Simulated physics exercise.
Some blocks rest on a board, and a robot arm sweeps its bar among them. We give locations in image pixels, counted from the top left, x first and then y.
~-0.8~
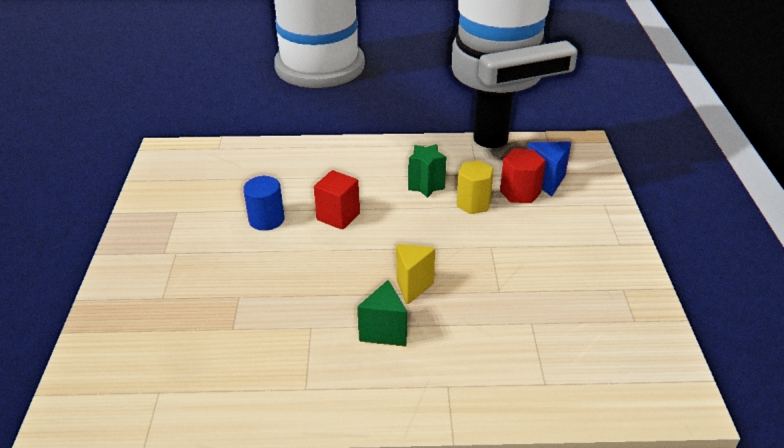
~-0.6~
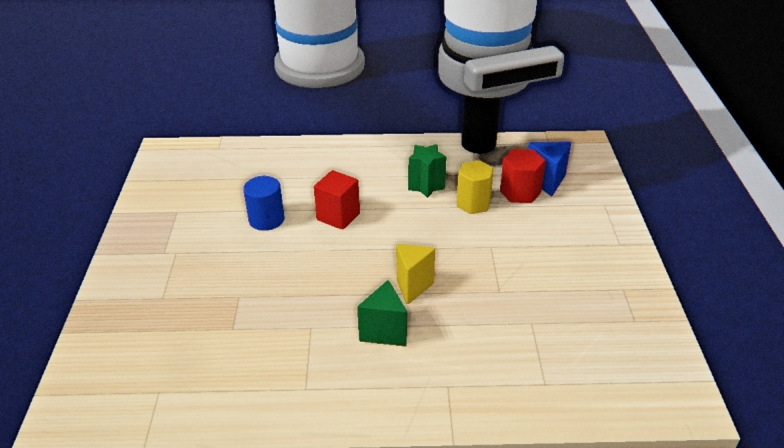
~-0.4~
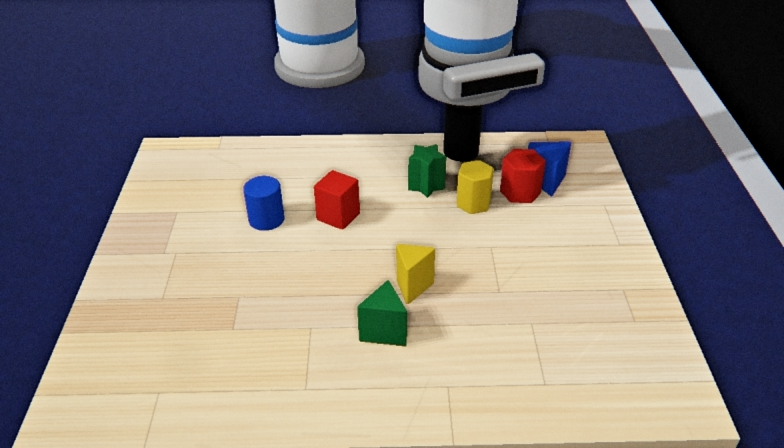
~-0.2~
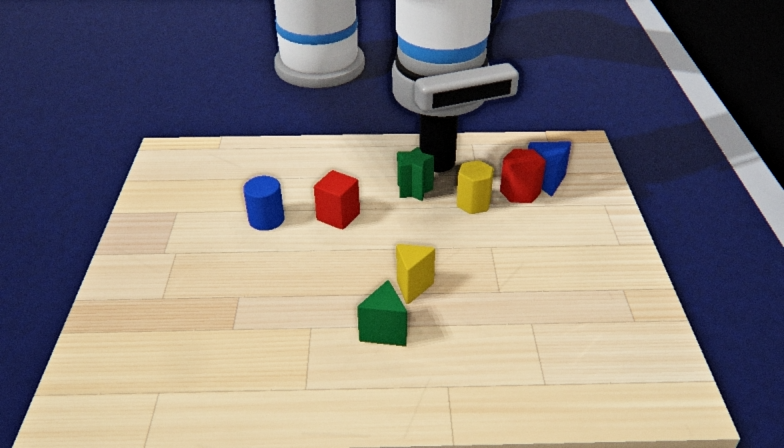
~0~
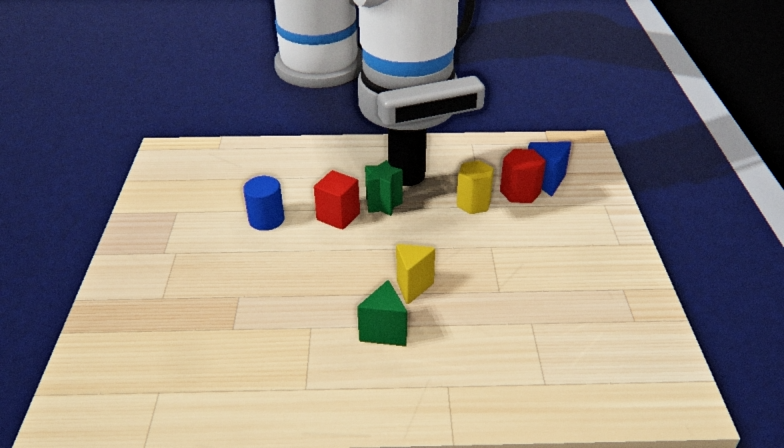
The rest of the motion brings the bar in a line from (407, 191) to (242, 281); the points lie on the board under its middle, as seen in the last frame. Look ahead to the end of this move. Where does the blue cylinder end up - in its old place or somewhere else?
My prediction: It moves.
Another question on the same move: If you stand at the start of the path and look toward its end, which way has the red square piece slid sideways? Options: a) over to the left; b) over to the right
The correct letter is b.
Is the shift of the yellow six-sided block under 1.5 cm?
I expect so.
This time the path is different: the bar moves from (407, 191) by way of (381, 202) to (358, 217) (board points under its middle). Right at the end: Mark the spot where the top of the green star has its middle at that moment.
In the picture, it is at (343, 203).
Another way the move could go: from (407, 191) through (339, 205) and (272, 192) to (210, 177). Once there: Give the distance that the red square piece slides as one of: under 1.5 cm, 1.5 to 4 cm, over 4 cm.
It slides somewhere between 1.5 and 4 cm.
What follows on the original path. One third of the way, bar at (356, 203); red square piece at (304, 195), turned 80° clockwise; green star at (338, 204), turned 20° anticlockwise.
Two thirds of the way, bar at (300, 233); blue cylinder at (251, 183); red square piece at (274, 198), turned 105° clockwise; green star at (307, 237), turned 65° anticlockwise.
At the end, bar at (239, 265); blue cylinder at (251, 183); red square piece at (273, 198), turned 105° clockwise; green star at (302, 242), turned 100° anticlockwise; yellow six-sided block unmoved.
